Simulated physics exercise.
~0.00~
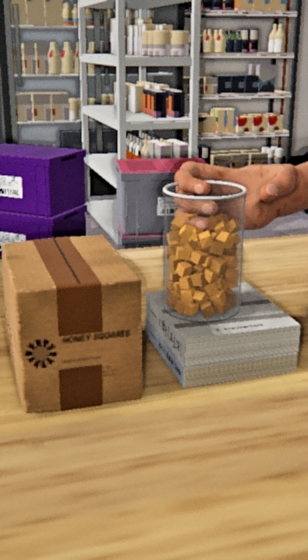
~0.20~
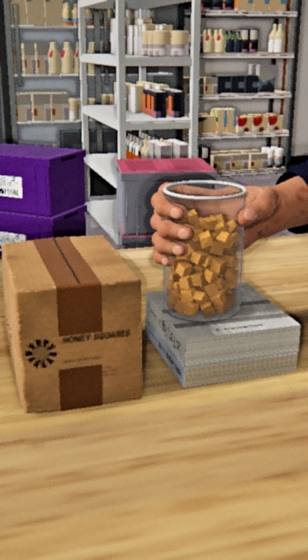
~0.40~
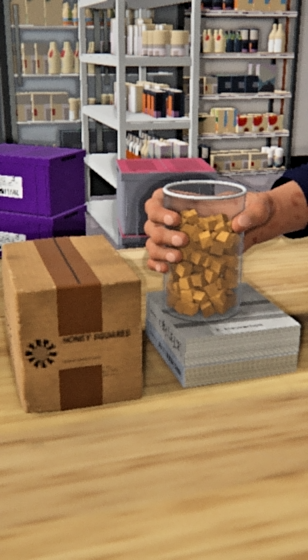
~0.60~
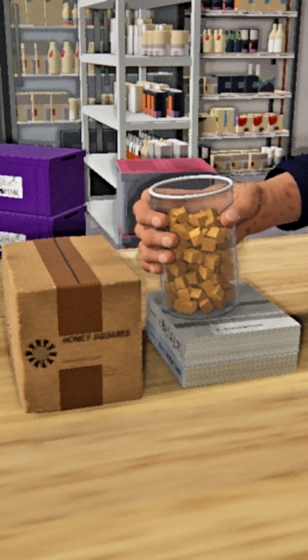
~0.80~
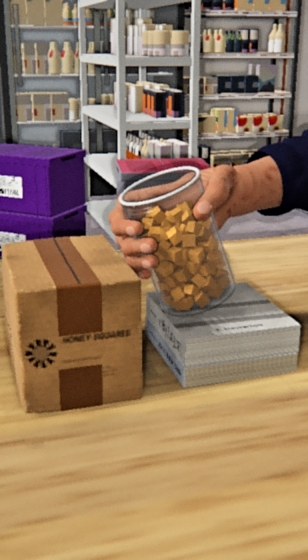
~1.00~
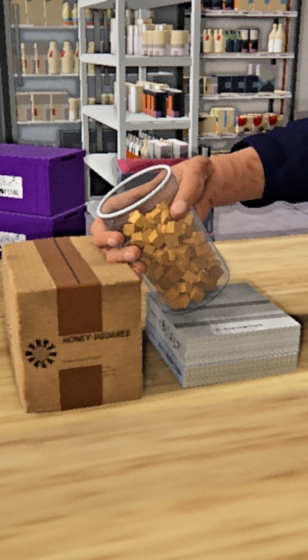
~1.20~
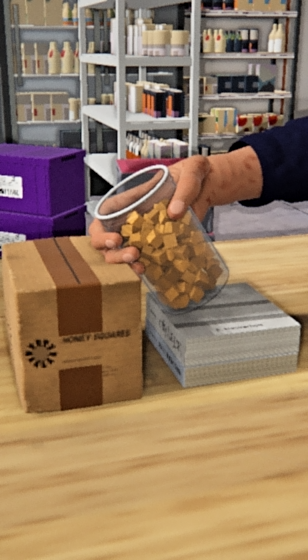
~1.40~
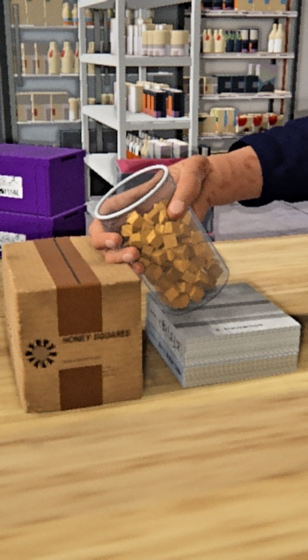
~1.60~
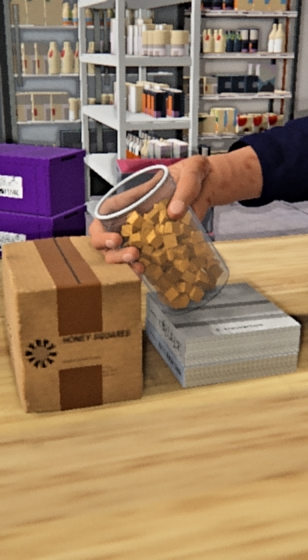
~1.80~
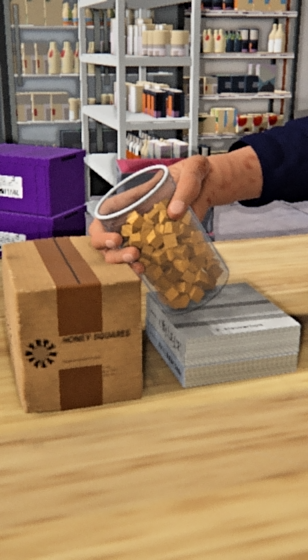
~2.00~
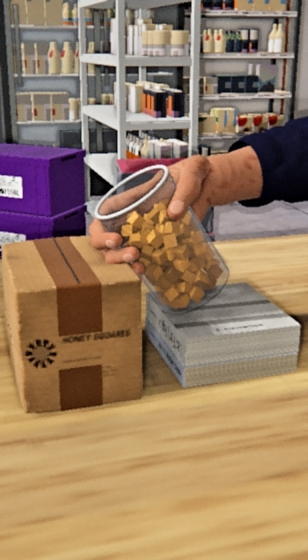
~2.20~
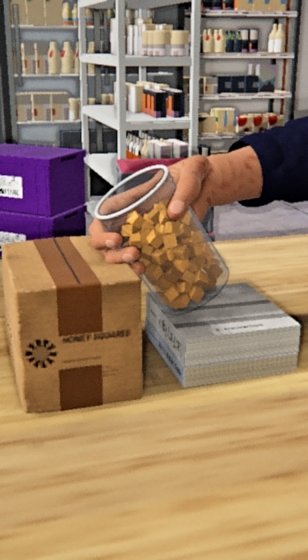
At first, a clear, open jar partly filled with small golden-brown cubes stands upright on a grey box, beside a cardboard carton with brown tape, as a hand reaches around it from the right. The fingers close around the jar and hold it briefly. The hand then tips it to the left, its rim swinging toward the carton while the cubes shift slightly inside. The jar comes to lean against the carton's upper edge, and the hand stays on it. It remains tilted and still, with all the cubes inside.
